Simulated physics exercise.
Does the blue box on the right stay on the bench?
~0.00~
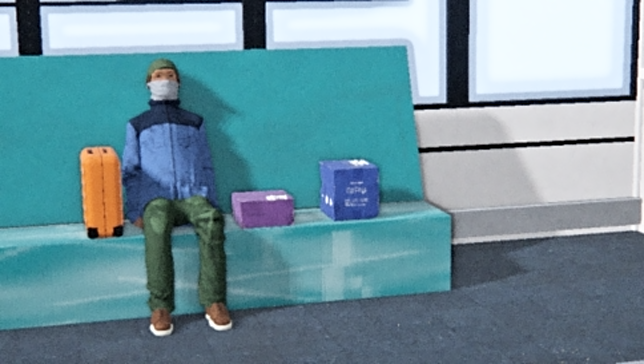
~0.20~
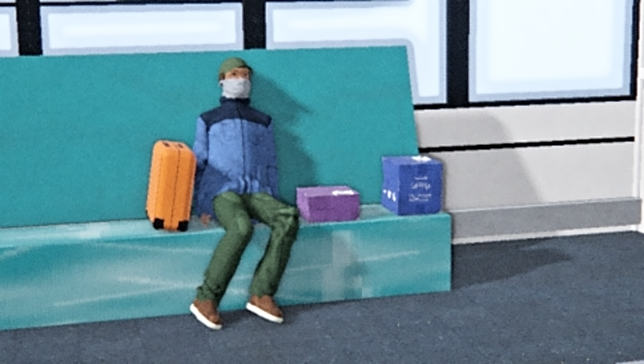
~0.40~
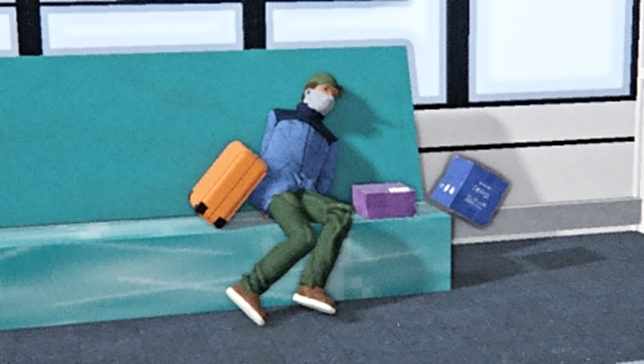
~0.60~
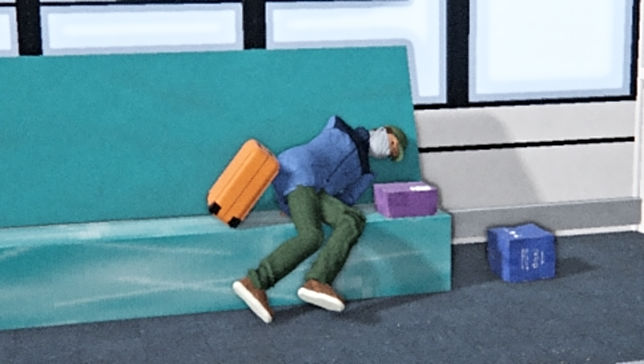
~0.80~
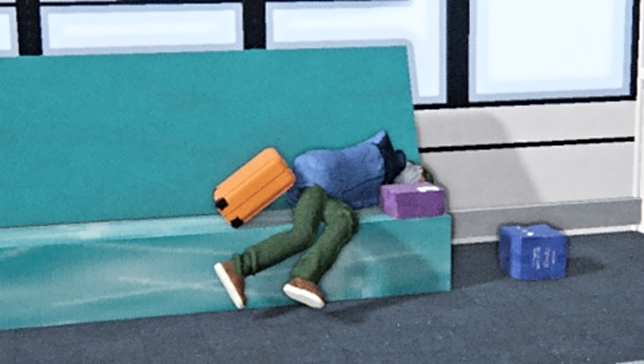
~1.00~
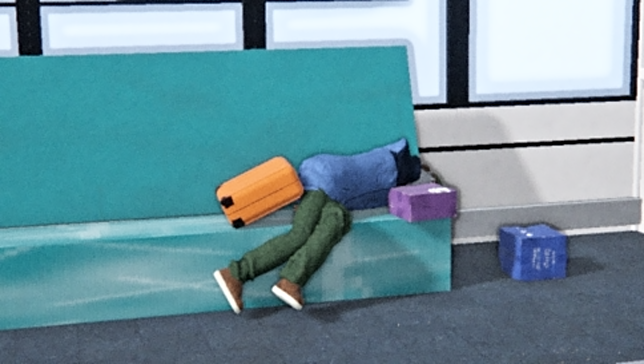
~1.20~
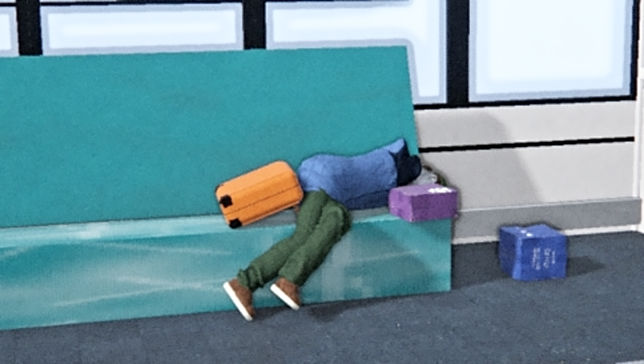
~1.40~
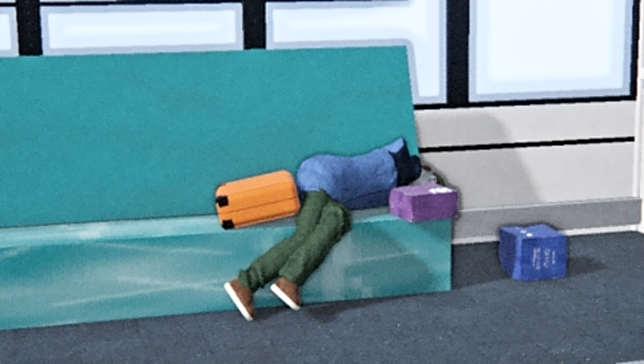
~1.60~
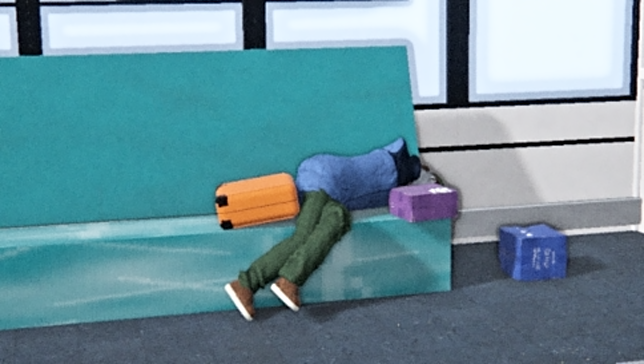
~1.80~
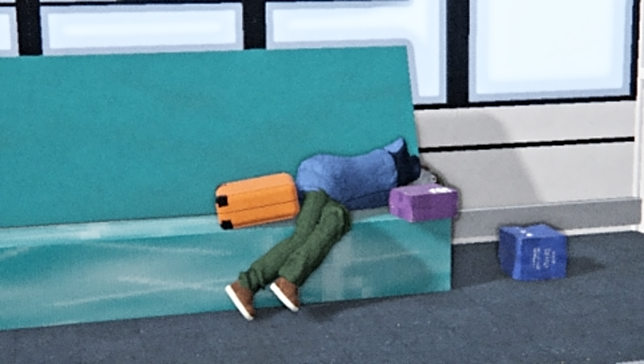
No, the blue box slides past the right end of the bench and drops off, coming to rest on the floor.
On a teal bench, a limp masked passenger slides right and slumps over as a blue box falls off.
